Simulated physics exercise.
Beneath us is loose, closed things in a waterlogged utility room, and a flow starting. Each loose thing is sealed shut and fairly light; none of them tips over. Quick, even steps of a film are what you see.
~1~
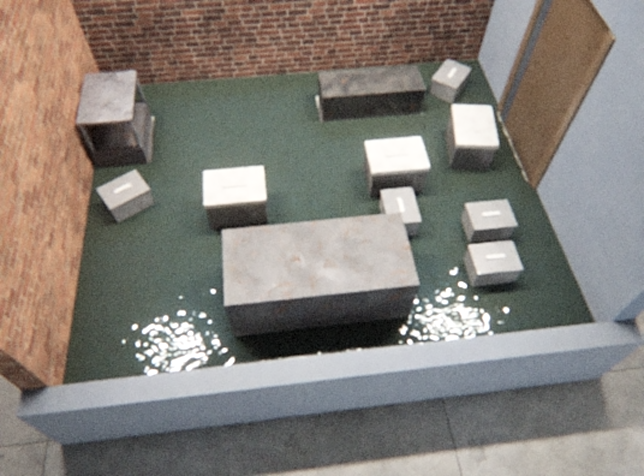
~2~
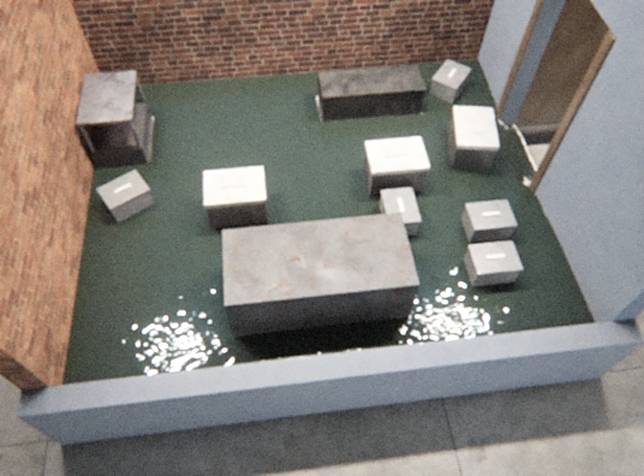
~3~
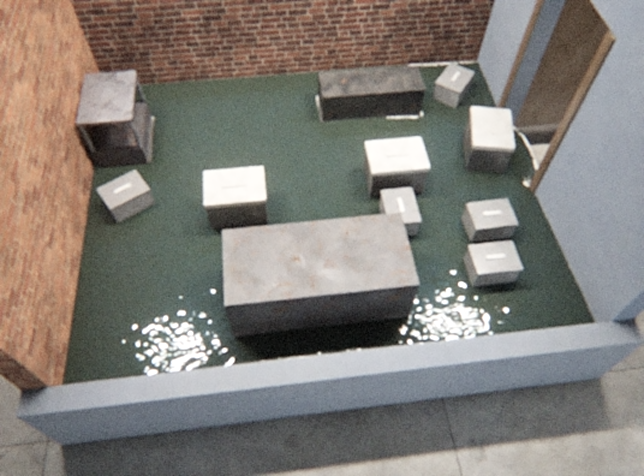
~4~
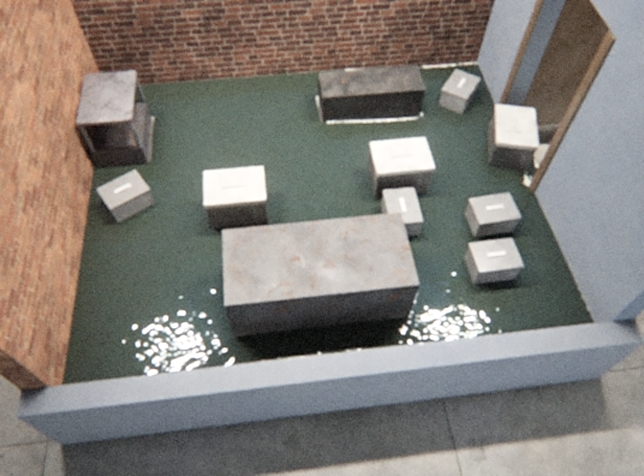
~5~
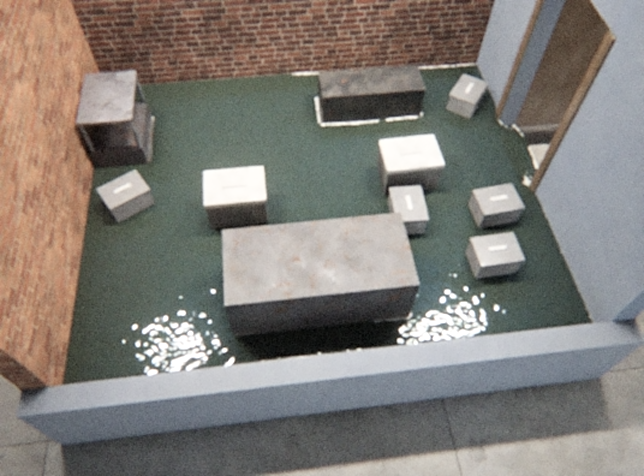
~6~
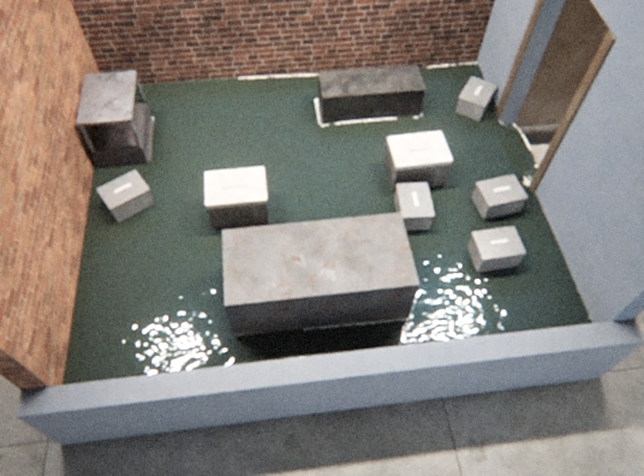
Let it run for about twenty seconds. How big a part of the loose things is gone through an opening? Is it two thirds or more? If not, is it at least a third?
Yes: Honestly, the part swept out lands in the top band of thirds.
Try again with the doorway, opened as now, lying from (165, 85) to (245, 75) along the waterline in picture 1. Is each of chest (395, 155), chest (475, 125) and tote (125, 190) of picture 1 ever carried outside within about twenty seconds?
In the order given, it's escaped, remains behind, escaped.
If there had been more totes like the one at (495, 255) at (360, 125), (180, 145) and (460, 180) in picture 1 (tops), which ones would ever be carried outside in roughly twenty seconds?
In order: Exits; never exits; exits.
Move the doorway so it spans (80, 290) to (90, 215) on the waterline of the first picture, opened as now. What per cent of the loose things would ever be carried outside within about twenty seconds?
Close to 50 percent.
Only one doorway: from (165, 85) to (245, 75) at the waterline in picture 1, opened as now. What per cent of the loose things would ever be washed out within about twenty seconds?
Estimate: Close to 40 %.
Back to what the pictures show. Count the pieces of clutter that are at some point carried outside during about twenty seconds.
The answer is 7.
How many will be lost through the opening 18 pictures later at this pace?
6.
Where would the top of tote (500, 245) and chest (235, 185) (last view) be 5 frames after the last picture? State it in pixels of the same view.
They end up close to (515, 219) and close to (283, 180).
A moment on, 3 of 8 are out; 5 afloat.
Next, 6 of 8 are out; 2 afloat.
Later, 7 of 8 are out; 1 afloat.
In the end, 7 of 8 are out; 1 afloat.
